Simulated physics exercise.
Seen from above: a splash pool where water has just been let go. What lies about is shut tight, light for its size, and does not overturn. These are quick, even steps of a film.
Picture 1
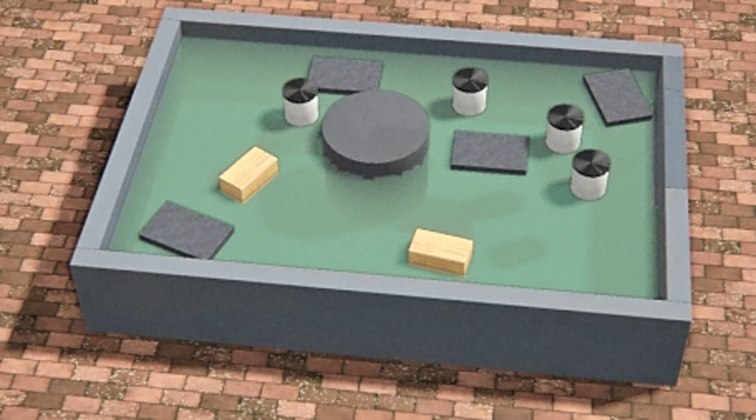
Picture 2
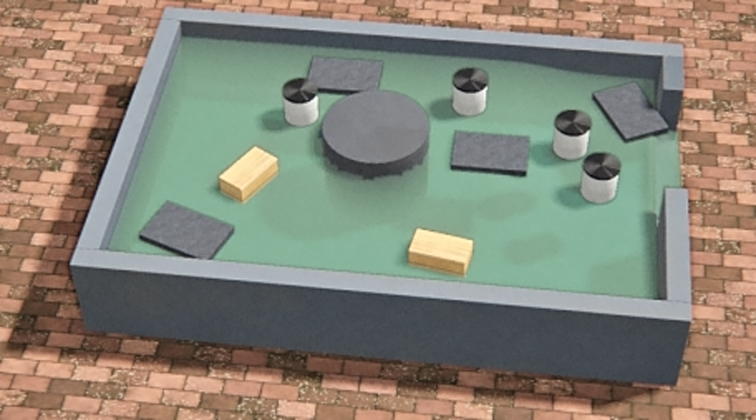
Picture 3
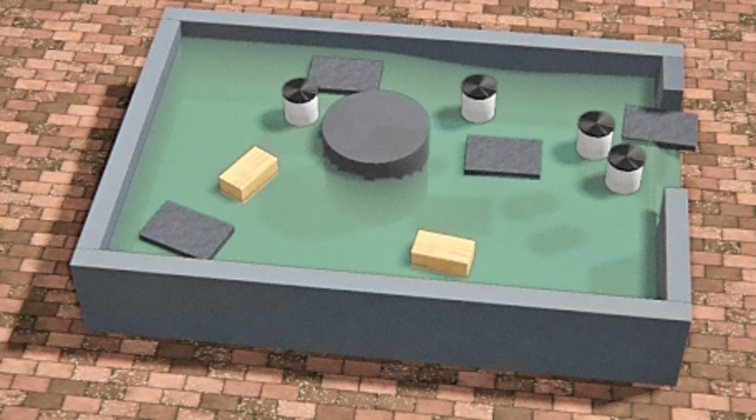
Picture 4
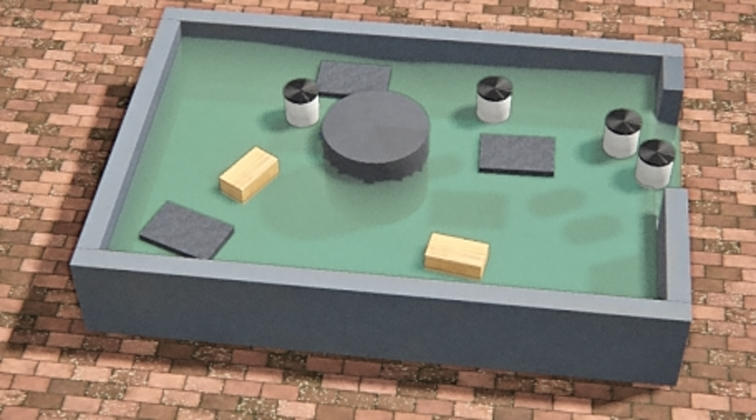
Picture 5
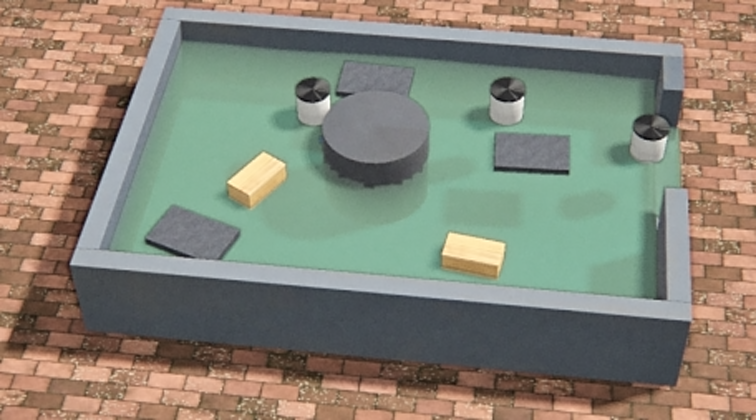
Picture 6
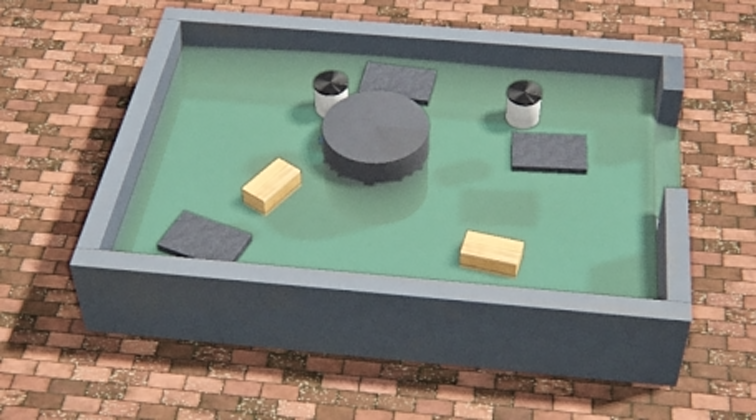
Walled pool on brick paving, a gap opening at right, a dark slab then two white cylinders drifting out, others edging rightward.
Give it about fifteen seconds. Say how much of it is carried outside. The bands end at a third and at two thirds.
Share: Two thirds or above.
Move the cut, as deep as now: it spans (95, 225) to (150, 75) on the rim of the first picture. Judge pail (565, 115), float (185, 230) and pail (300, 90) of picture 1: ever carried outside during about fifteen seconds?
In turn: Kept in, washed out, gone.
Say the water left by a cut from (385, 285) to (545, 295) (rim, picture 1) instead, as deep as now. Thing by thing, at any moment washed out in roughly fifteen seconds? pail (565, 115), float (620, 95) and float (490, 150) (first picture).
In that order: Yes, left behind, yes.
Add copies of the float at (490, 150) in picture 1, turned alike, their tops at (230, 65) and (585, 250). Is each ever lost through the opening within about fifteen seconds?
In that order: Inside, yes.
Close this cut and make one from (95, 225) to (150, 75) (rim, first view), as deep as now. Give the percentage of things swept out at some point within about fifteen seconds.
Some 50 per cent.
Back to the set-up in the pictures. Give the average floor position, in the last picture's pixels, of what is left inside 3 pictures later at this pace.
At about (435, 205).
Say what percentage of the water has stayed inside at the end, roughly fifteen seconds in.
About 46 per cent.
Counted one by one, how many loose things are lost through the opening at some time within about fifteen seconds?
I count 7.
A moment on, 3 of 10 are out; 7 afloat.
Next, 5 of 10 are out; 5 afloat.
Later, 7 of 10 are out; 3 afloat.
In the end, 7 of 10 are out; 3 afloat.
